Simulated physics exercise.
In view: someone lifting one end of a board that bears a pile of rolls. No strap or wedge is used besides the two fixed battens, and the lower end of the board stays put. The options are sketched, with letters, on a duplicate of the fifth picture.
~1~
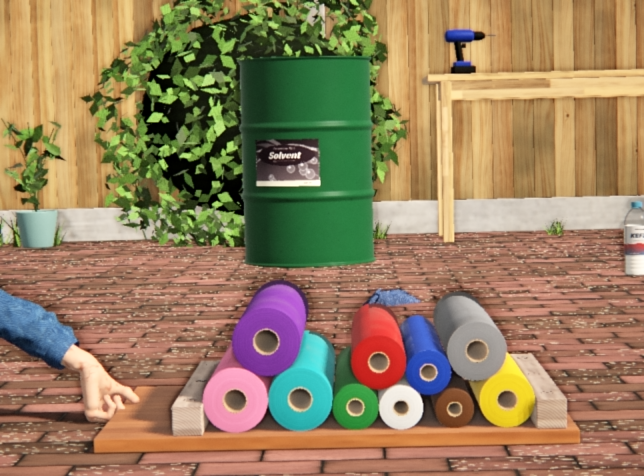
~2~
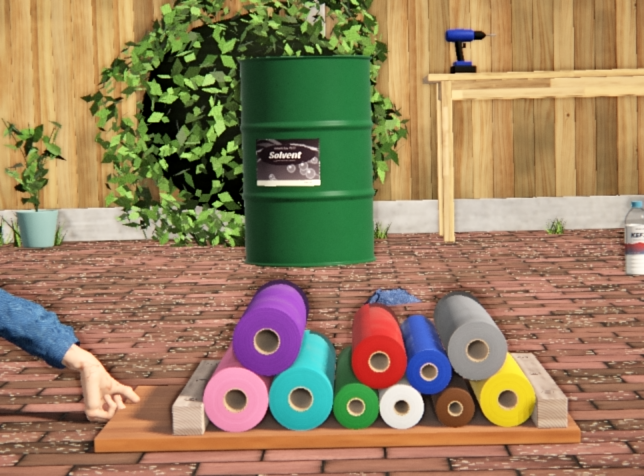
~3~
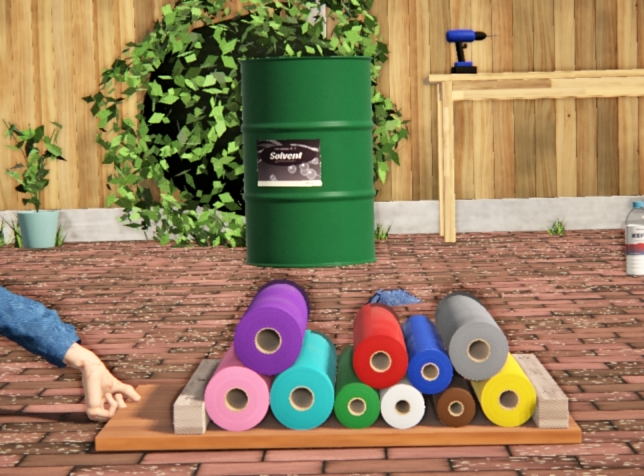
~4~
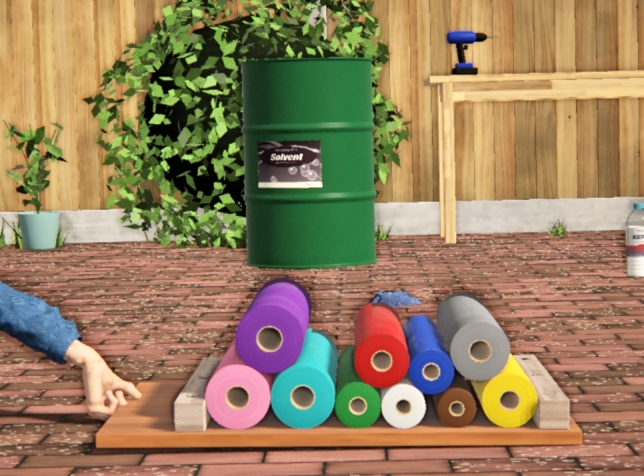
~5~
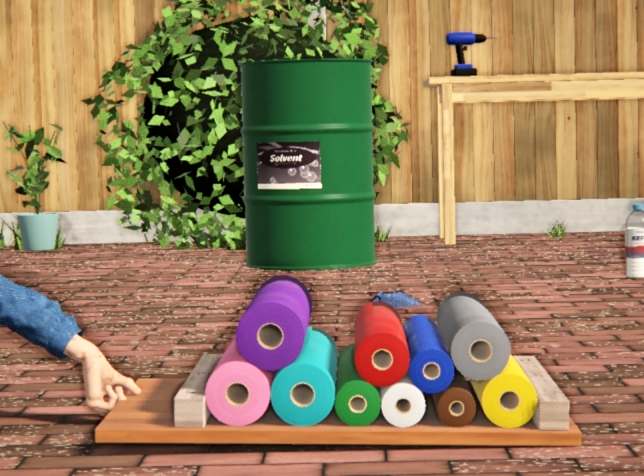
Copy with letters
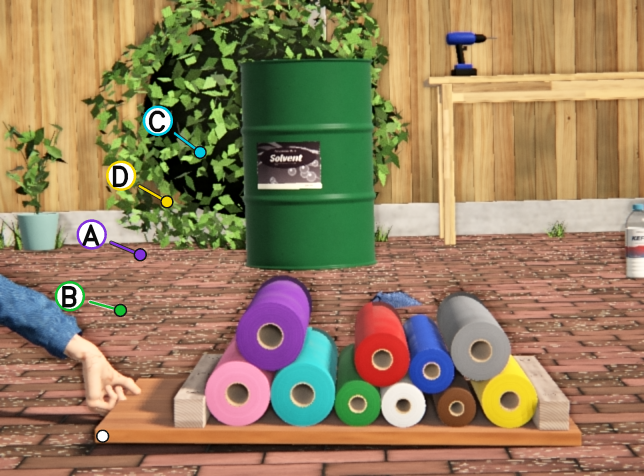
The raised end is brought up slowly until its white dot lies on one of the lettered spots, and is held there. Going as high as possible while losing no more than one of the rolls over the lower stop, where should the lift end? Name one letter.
Mark A is as high as it can go.
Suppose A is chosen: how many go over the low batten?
It comes to one.
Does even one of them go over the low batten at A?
Yes, at A.
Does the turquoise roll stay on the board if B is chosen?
The turquoise roll: Yes.
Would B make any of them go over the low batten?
Yes, at B.
On the marked copy, A at (140, 255); B at (120, 310); C at (200, 152); D at (167, 202); the white dot at (103, 436).
With A. Early on, board at 15°.
Further on, board at 24°.
At the end, board at 24°, one over the low batten (grey).
As for the rest, B one over the low batten (grey); C four over the low batten (blue, red, grey, purple); D four over the low batten (blue, red, grey, purple).
